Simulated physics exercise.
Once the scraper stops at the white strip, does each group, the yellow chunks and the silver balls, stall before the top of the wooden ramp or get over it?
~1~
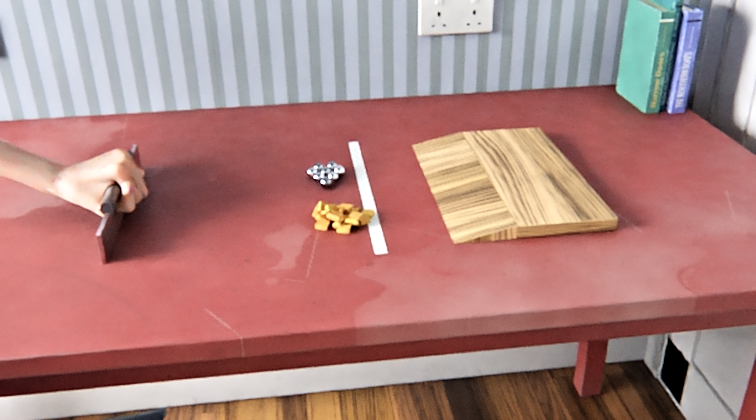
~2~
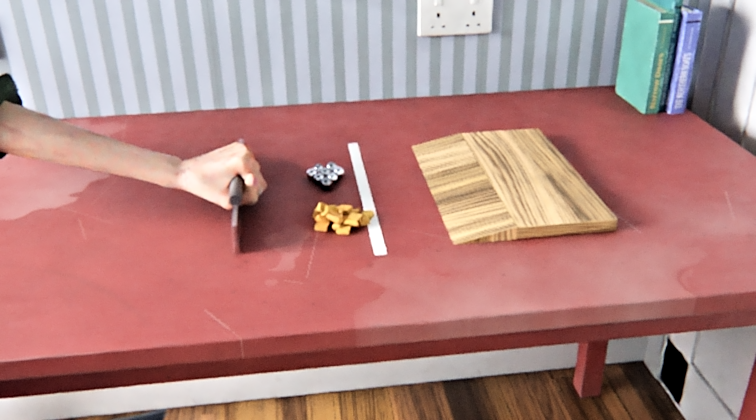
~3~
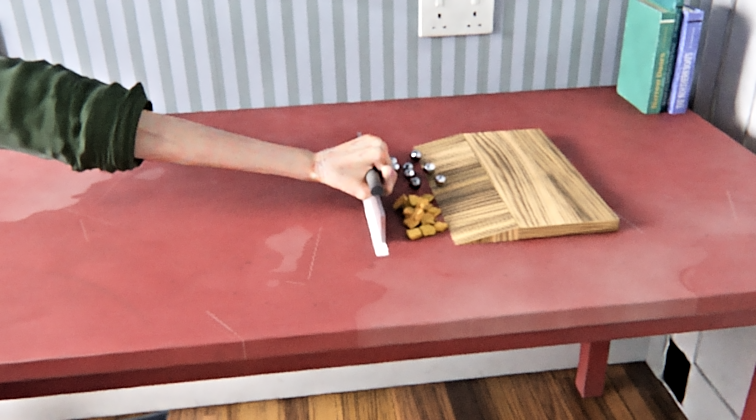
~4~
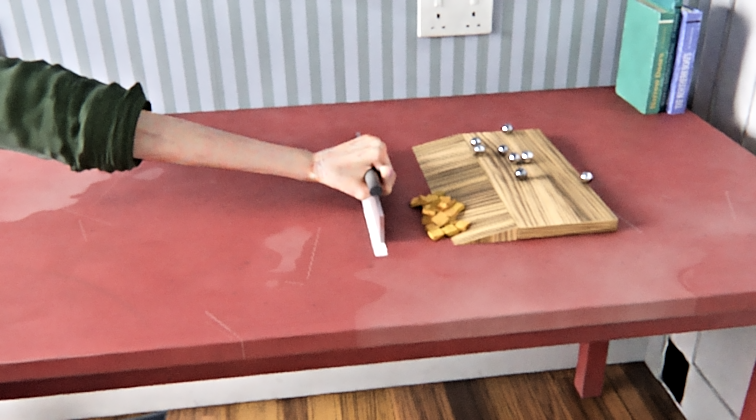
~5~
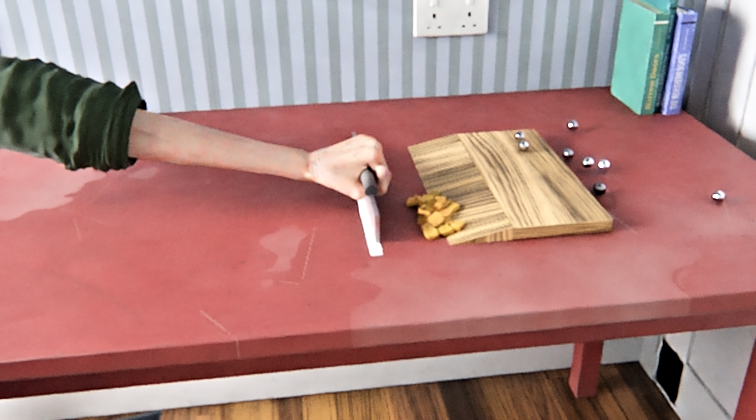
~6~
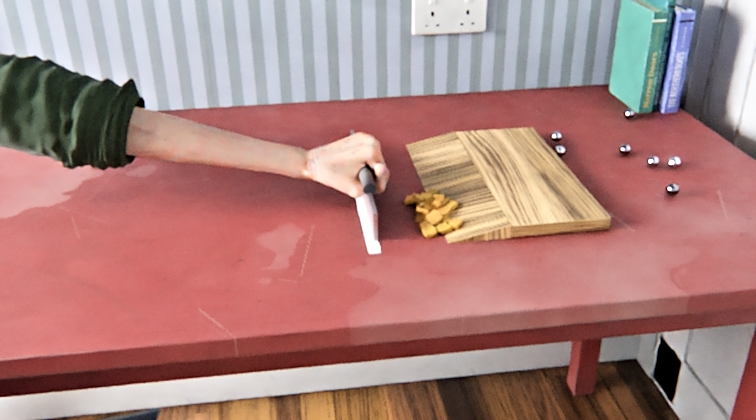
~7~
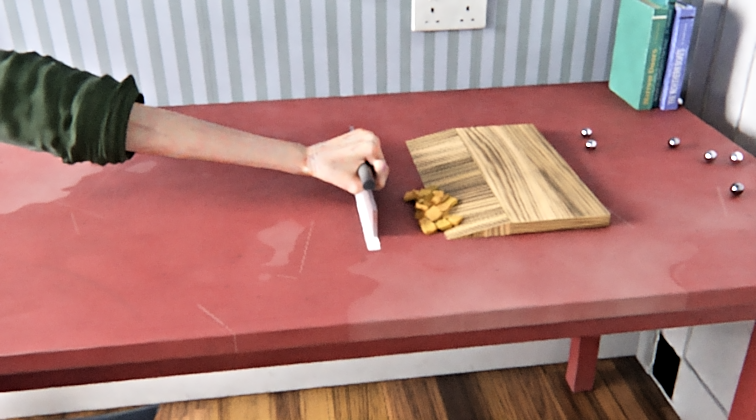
The yellow chunks stall at the low edge of the ramp, short of the top. The silver balls roll up over the ramp and end up on the table beyond it.
